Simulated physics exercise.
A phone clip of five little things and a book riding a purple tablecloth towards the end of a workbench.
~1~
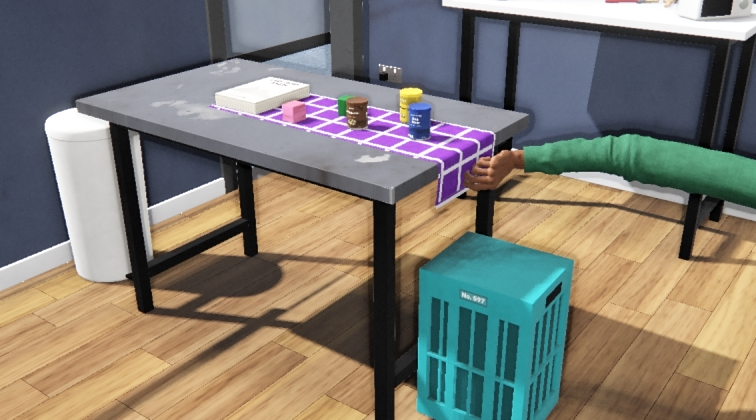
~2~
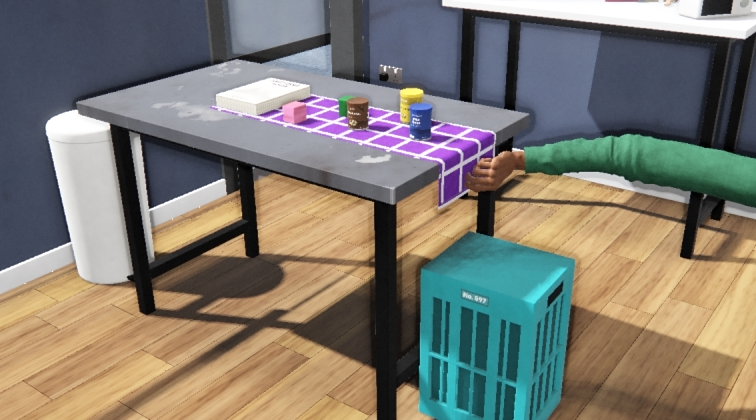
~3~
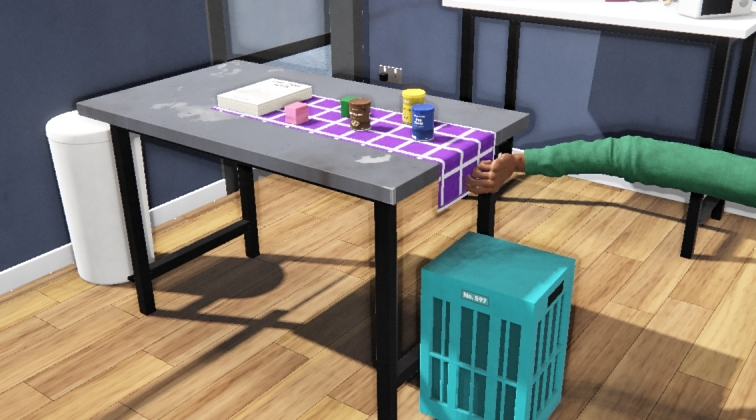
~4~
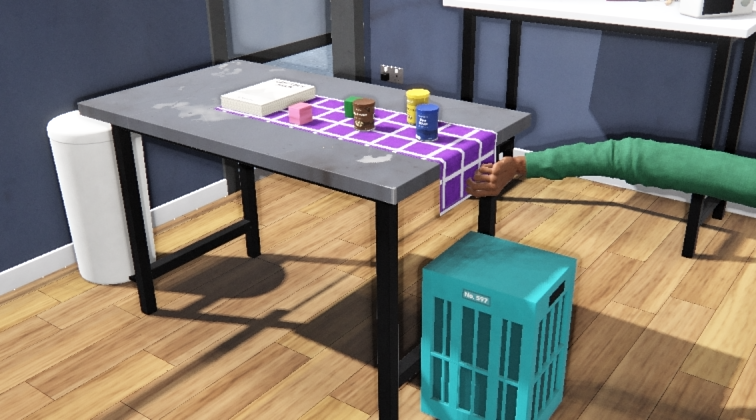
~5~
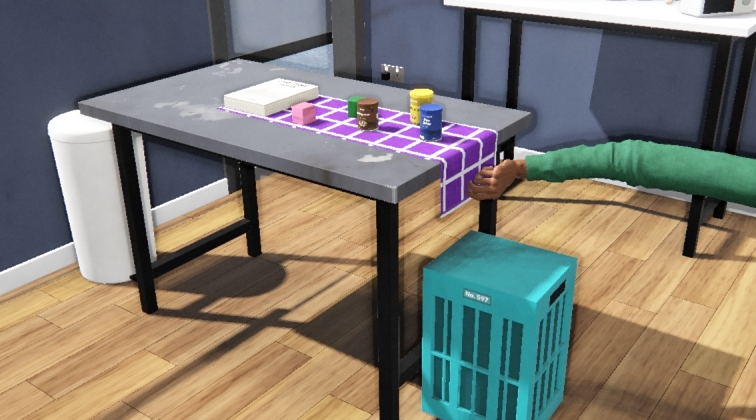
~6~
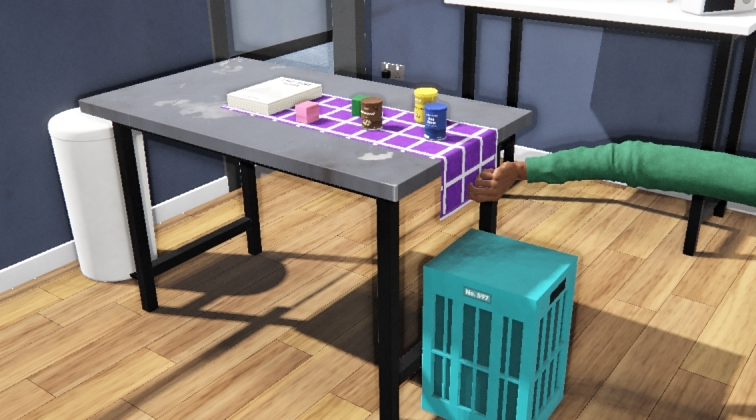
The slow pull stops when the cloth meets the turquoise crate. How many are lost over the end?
The count of fallen things is one.
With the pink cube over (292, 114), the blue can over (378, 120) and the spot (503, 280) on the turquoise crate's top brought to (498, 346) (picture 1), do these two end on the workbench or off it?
The pink cube stays on; the blue can falls.
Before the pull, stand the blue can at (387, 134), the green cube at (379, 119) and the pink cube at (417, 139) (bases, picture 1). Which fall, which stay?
The blue can keeps its place on top; the green cube holds on; the pink cube comes down.
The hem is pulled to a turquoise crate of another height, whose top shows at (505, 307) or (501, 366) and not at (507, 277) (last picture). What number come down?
In that case 2 and 4.
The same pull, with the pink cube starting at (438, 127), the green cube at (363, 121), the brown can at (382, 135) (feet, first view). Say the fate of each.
The pink cube drops off; the green cube stays on; the brown can survives.
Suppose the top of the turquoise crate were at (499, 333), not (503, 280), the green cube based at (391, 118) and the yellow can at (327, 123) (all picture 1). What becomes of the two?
The green cube tumbles off; the yellow can survives.
Early on, hem near (469, 227); all still up.
Midway, hem on the crate; blue can gone.
Finally, hem on the crate; blue can gone. It carries off one.
